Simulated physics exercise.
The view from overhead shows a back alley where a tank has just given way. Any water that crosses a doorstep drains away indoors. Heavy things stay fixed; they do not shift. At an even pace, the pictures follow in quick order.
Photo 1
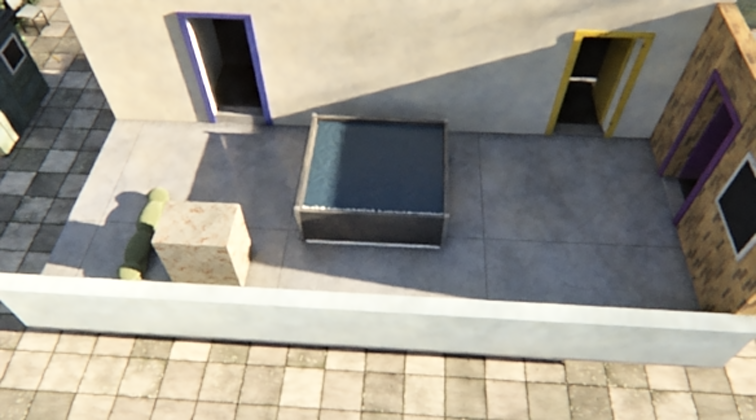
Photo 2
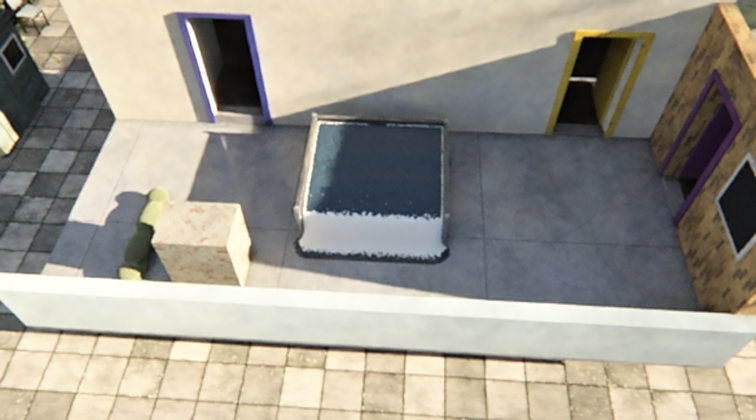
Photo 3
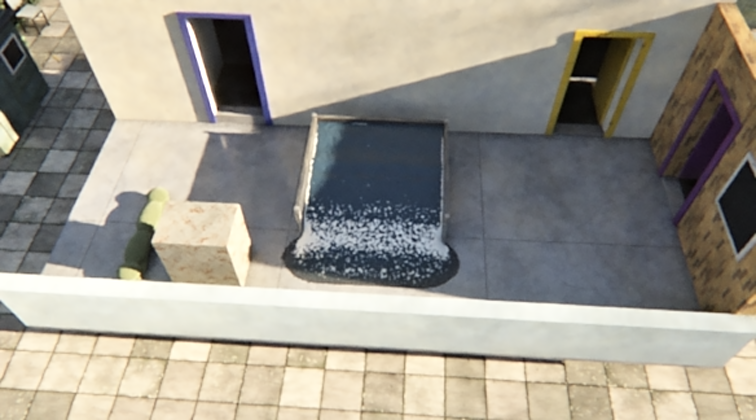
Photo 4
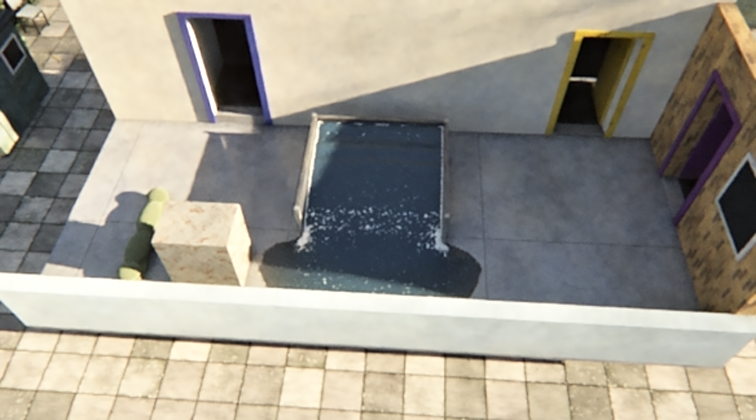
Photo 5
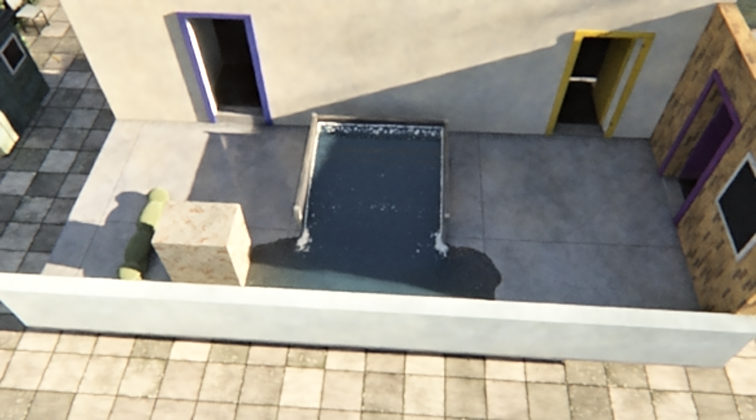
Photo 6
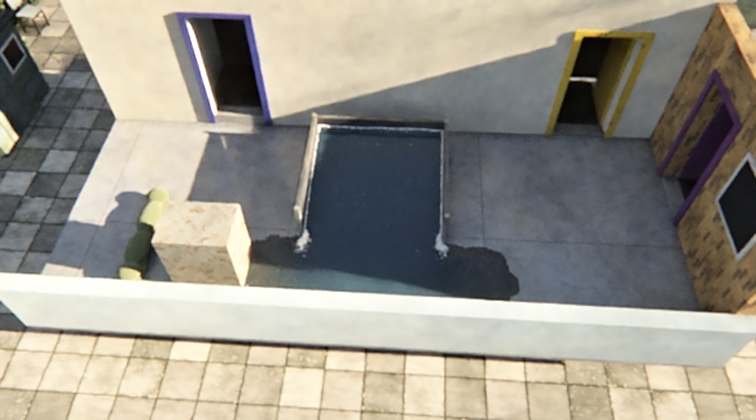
At first, a dark, water-filled tank stands whole in a walled paved yard, between a stone block and a yellow-framed doorway. Its near side gives way and water pours out in a white, foamy sheet toward the low wall, then spreads left to the block and right across the paving.
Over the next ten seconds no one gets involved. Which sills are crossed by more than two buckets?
The blue door will not top two buckets; the purple door will top two buckets; the yellow door will top two buckets.
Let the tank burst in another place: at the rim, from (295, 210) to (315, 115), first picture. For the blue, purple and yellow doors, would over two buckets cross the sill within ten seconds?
At the doors, blue never reaches it, purple never reaches it and yellow never reaches it.
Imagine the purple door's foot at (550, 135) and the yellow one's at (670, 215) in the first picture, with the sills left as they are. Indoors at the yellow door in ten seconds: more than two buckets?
Yellow: Comes in high.
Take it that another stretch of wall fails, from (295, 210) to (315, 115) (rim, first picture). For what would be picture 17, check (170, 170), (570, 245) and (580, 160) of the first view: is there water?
Going through them one by one, I'd say waterlogged, then high and dry, then high and dry.
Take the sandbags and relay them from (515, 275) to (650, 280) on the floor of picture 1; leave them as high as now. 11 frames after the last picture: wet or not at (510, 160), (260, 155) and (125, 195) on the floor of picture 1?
Point by point: No flooding; no flooding; no flooding.
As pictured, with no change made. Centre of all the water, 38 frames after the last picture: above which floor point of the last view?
The water's centre sits above (418, 212).
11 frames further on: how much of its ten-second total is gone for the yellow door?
Some 0 per cent.
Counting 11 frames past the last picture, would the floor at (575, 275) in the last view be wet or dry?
At that place: Wet.
A moment on, water covers 20 % of the floor; the blue door not reached, the purple door not reached, the yellow door not reached.
Next, water covers 40 % of the floor; the blue door not reached, the purple door not reached, the yellow door not reached.
Then, water covers 70 % of the floor; the blue door wet at the sill, nothing in, the purple door under two buckets in, the yellow door not reached.
Later, water covers 85 % of the floor; the blue door wet at the sill, nothing in, the purple door over two buckets in, the yellow door over two buckets in.
In the end, water covers 90 % of the floor; the blue door wet at the sill, nothing in, the purple door over two buckets in, the yellow door over two buckets in.
